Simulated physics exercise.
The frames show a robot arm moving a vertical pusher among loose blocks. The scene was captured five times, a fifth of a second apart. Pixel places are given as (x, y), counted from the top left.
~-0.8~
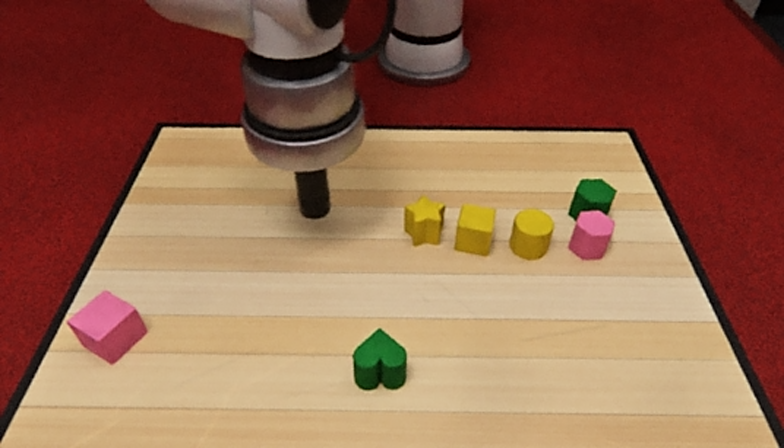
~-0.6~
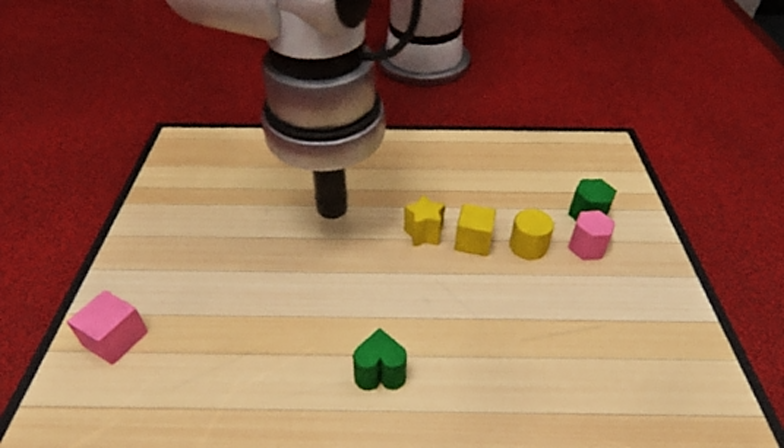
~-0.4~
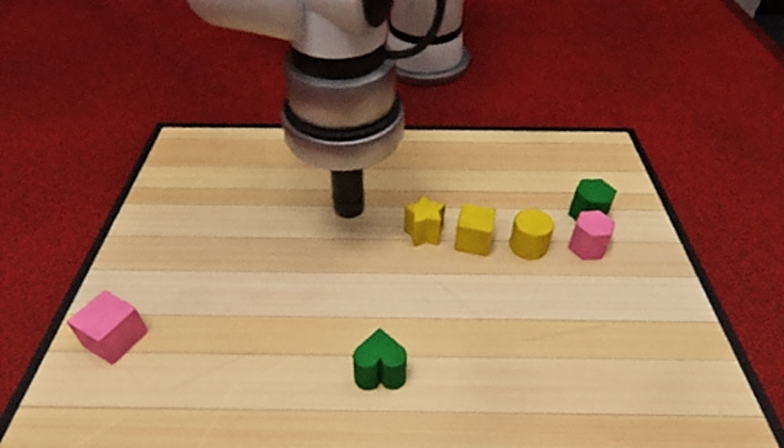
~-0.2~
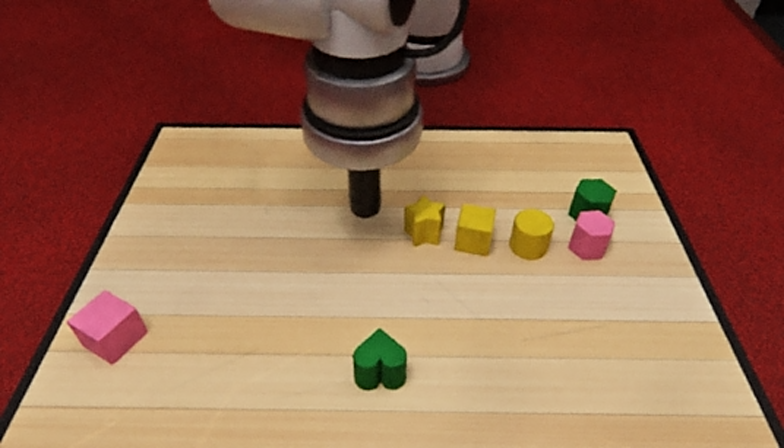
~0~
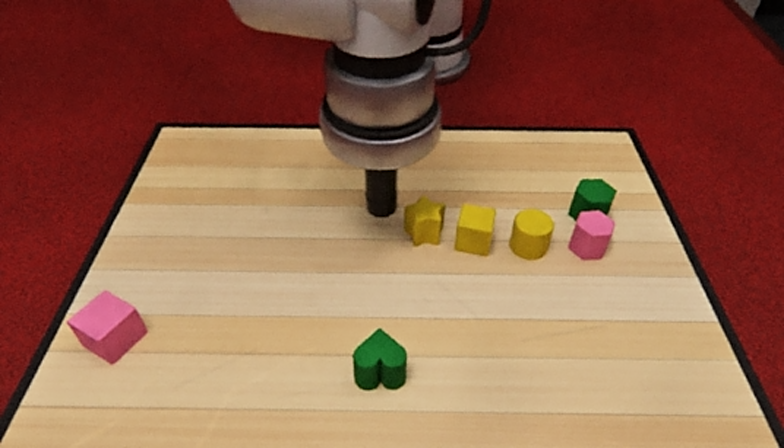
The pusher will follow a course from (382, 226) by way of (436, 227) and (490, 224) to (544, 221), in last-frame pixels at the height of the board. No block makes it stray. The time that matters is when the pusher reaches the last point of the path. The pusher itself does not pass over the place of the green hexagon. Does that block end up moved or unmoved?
That block stands still.
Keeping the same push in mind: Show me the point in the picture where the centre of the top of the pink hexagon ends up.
Roughly at (618, 227).
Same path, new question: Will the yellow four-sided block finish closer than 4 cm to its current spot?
No, it doesn't check out.
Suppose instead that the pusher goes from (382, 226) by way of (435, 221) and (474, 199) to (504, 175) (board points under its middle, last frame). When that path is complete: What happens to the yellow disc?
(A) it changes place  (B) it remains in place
My pick is A.
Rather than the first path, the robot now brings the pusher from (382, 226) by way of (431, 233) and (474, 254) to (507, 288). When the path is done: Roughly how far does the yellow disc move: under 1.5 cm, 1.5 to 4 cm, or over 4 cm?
Long, over 4 cm.
The first path, step by step. One third of the way, pusher (438, 209); yellow star (474, 212); yellow four-sided block (509, 221); yellow disc (549, 224).
Two thirds of the way, pusher (495, 206); yellow star (528, 215), turned 35° clockwise; yellow four-sided block (558, 233), turned 35° clockwise; yellow disc (599, 247); pink hexagon (618, 227), turned 60° anticlockwise.
At the end, pusher (548, 203); yellow star (569, 215), turned 90° clockwise; yellow four-sided block (576, 242), turned 75° clockwise; yellow disc (619, 265); pink hexagon (618, 227), turned 60° anticlockwise; green hexagon in place.
